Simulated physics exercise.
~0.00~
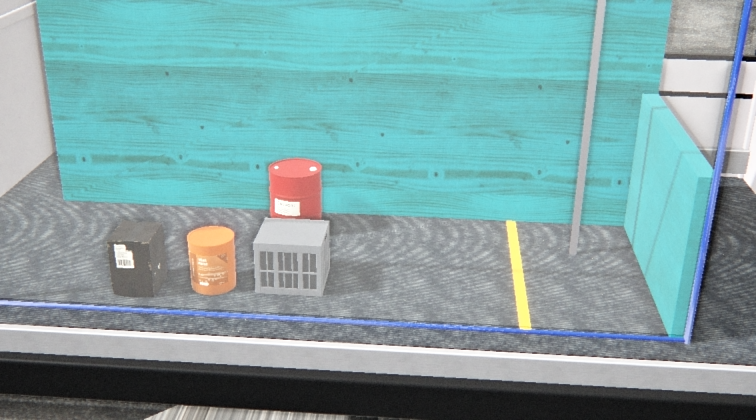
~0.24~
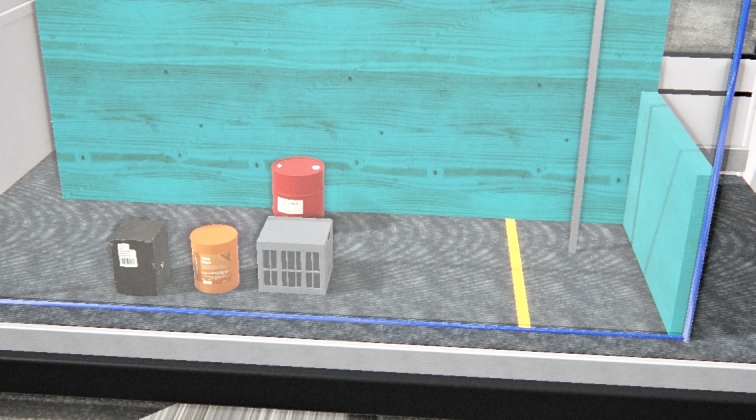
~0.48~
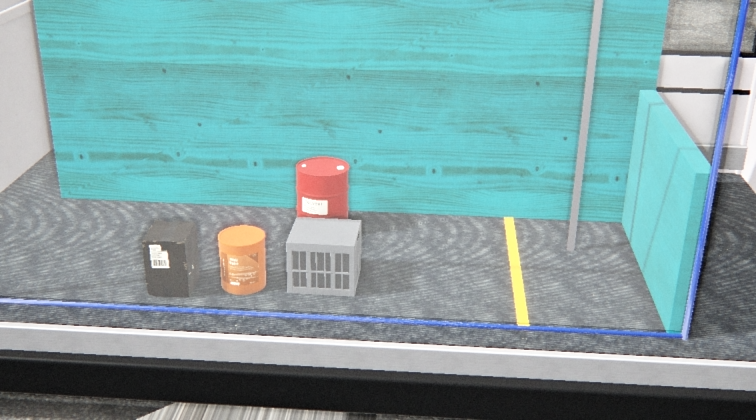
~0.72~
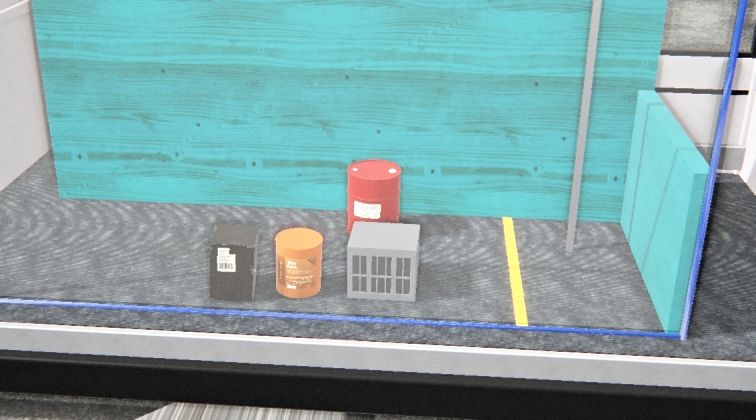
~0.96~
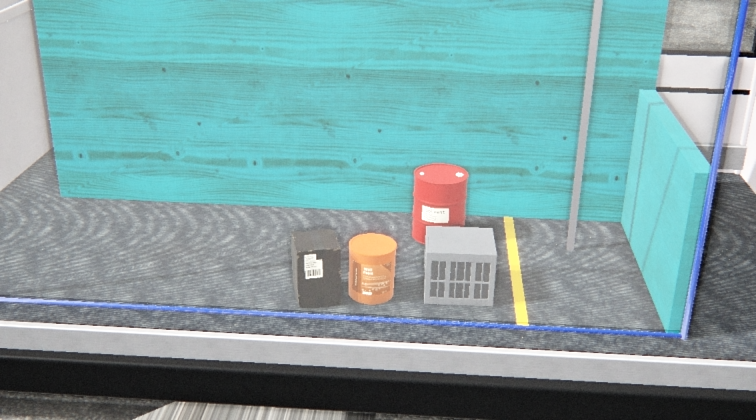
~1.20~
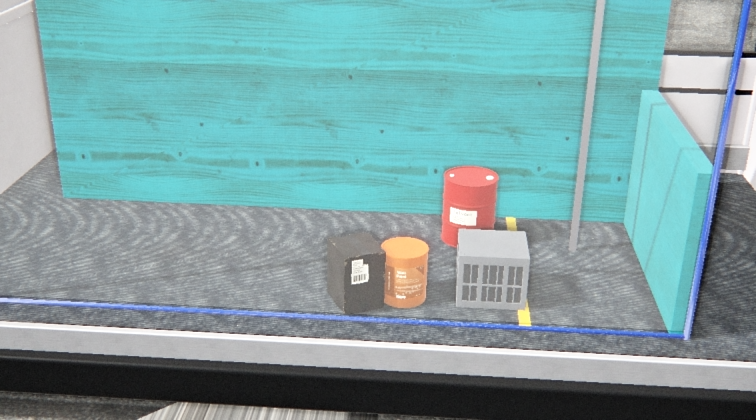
A black pack, an orange bucket, a grey crate and a red drum sat still at first, then slid right together across the bay floor, staying upright, and ended near the yellow line, with the middle of the crate just short of it.
